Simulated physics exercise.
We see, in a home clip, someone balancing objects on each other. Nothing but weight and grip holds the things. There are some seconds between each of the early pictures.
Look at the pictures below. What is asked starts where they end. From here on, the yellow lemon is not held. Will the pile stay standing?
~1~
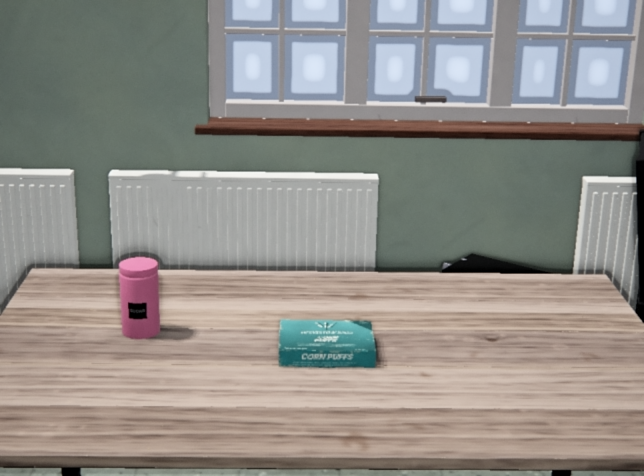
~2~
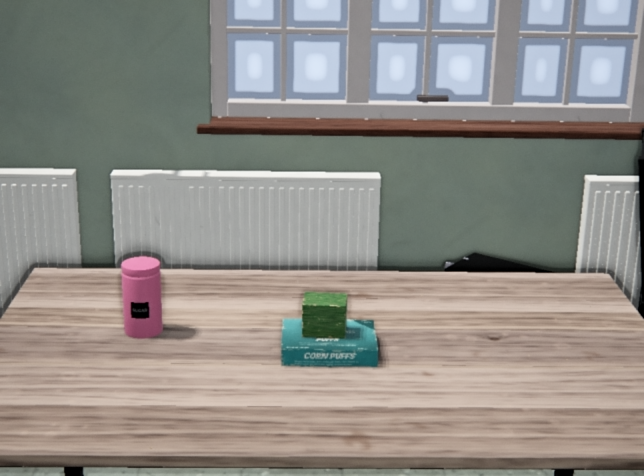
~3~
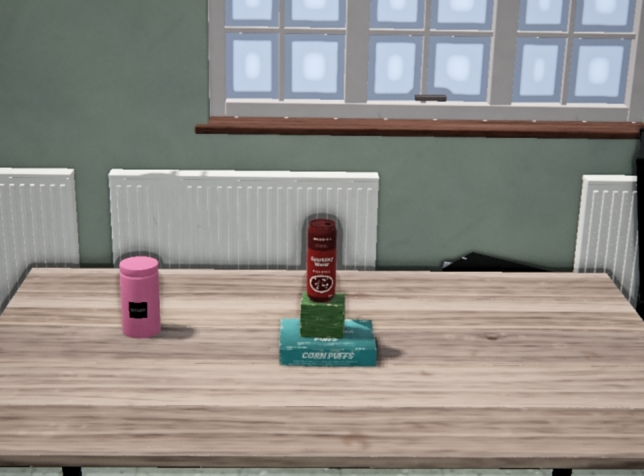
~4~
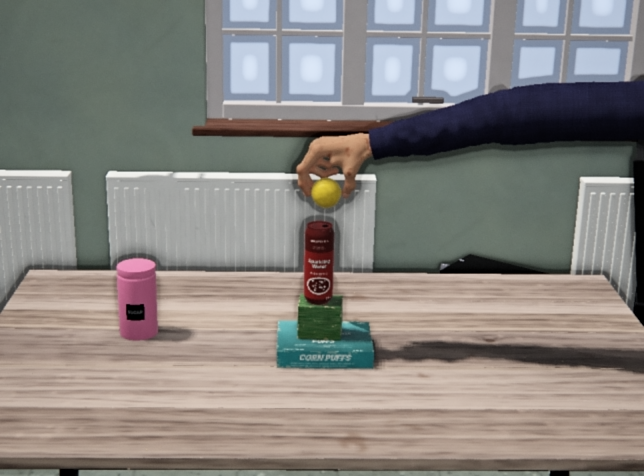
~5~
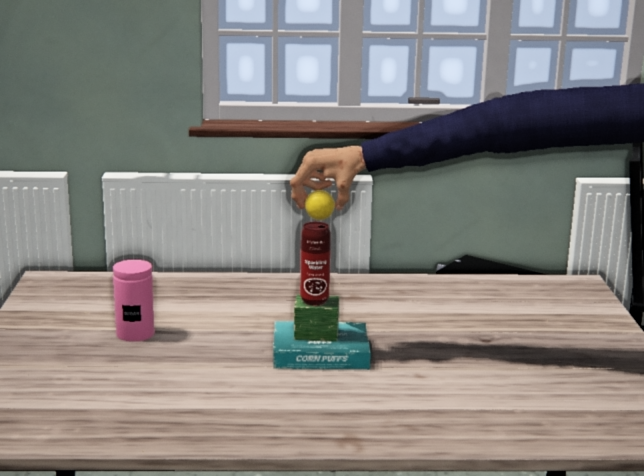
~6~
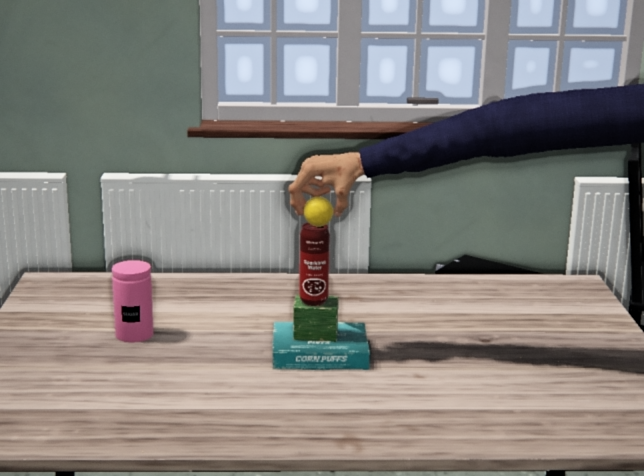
In the end the pile is left intact.
Then, 0.30 s after the last picture, nothing has stirred.
Then, 0.70 s after the last picture, yellow lemon resting near (318, 212).
At rest, all 5 in place. Seen from the same camera at the end, yellow lemon near (318, 212). The pile stays up.
